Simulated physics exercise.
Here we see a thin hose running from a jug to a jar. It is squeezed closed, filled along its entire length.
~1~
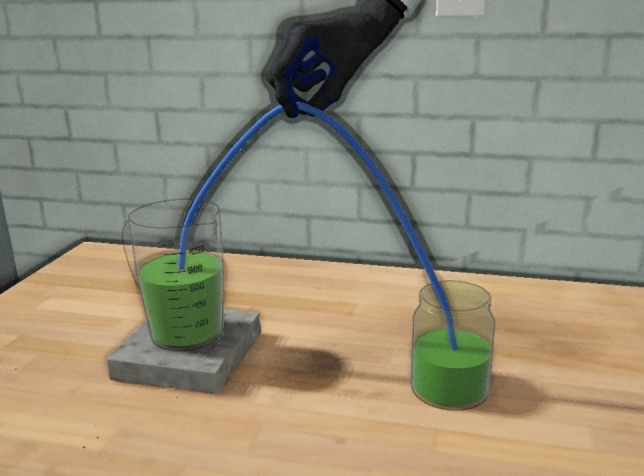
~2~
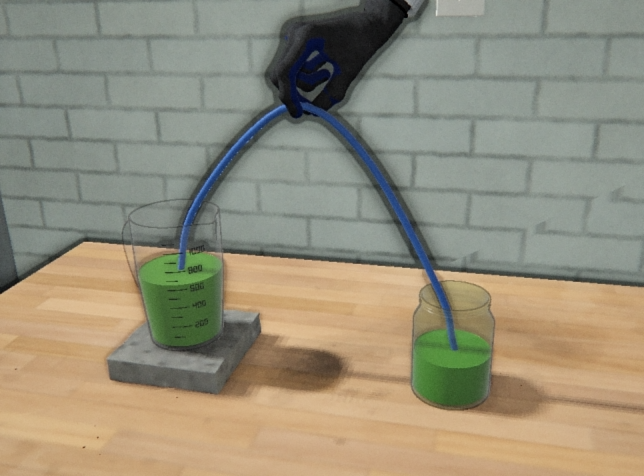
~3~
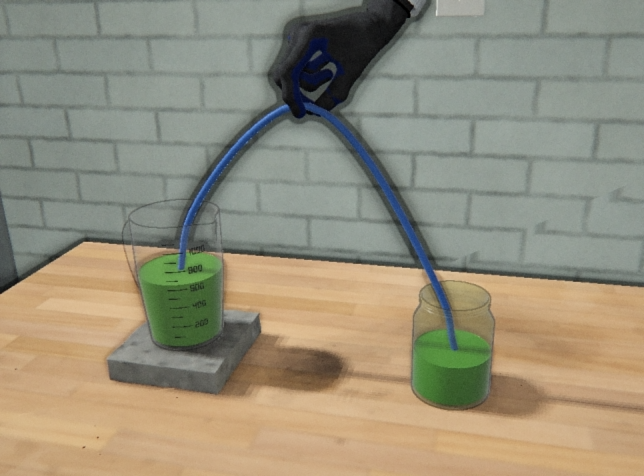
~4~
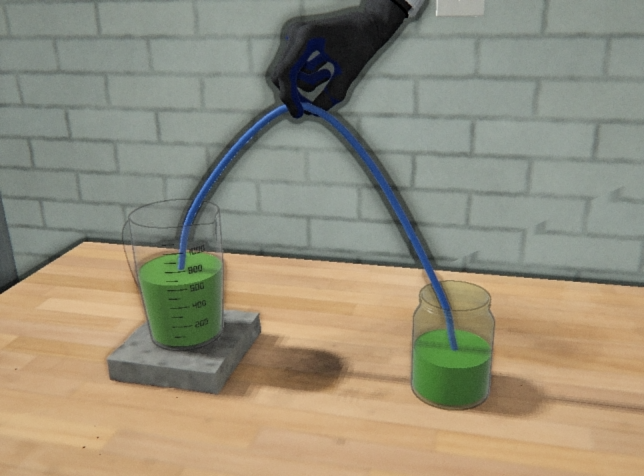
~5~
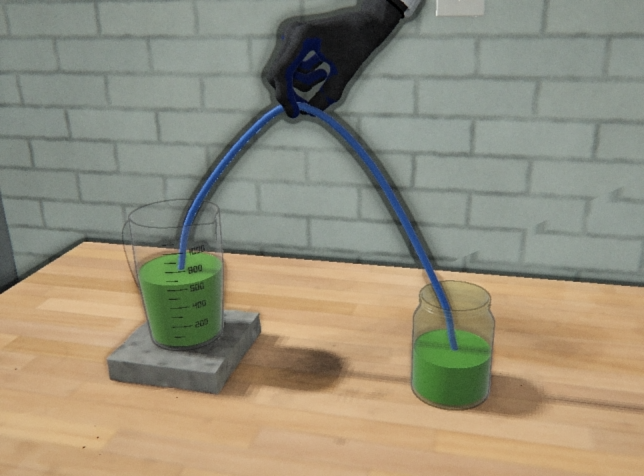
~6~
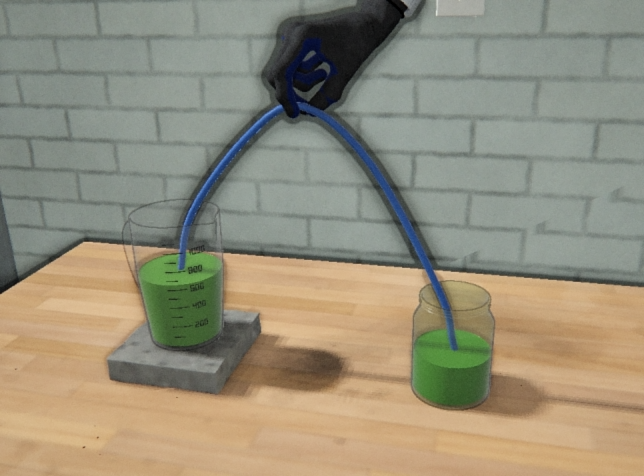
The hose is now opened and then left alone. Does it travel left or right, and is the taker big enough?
Lab note: Green juice transfer direction toward right; receiving vessel contains the full volume.
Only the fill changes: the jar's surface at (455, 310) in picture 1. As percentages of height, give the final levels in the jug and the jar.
Final levels: Approx. 50 % and 95 %.
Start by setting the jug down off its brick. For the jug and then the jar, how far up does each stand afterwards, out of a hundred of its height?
45 and 60 %.
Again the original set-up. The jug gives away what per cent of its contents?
Roughly 40 per cent of it.
A moment on, the jug is about half full; the jar is about half full.
Further on, the jug is about a third full; the jar is about two thirds full.
When it is over, the jug is about a third full; the jar is about three quarters full; the two surfaces are level.
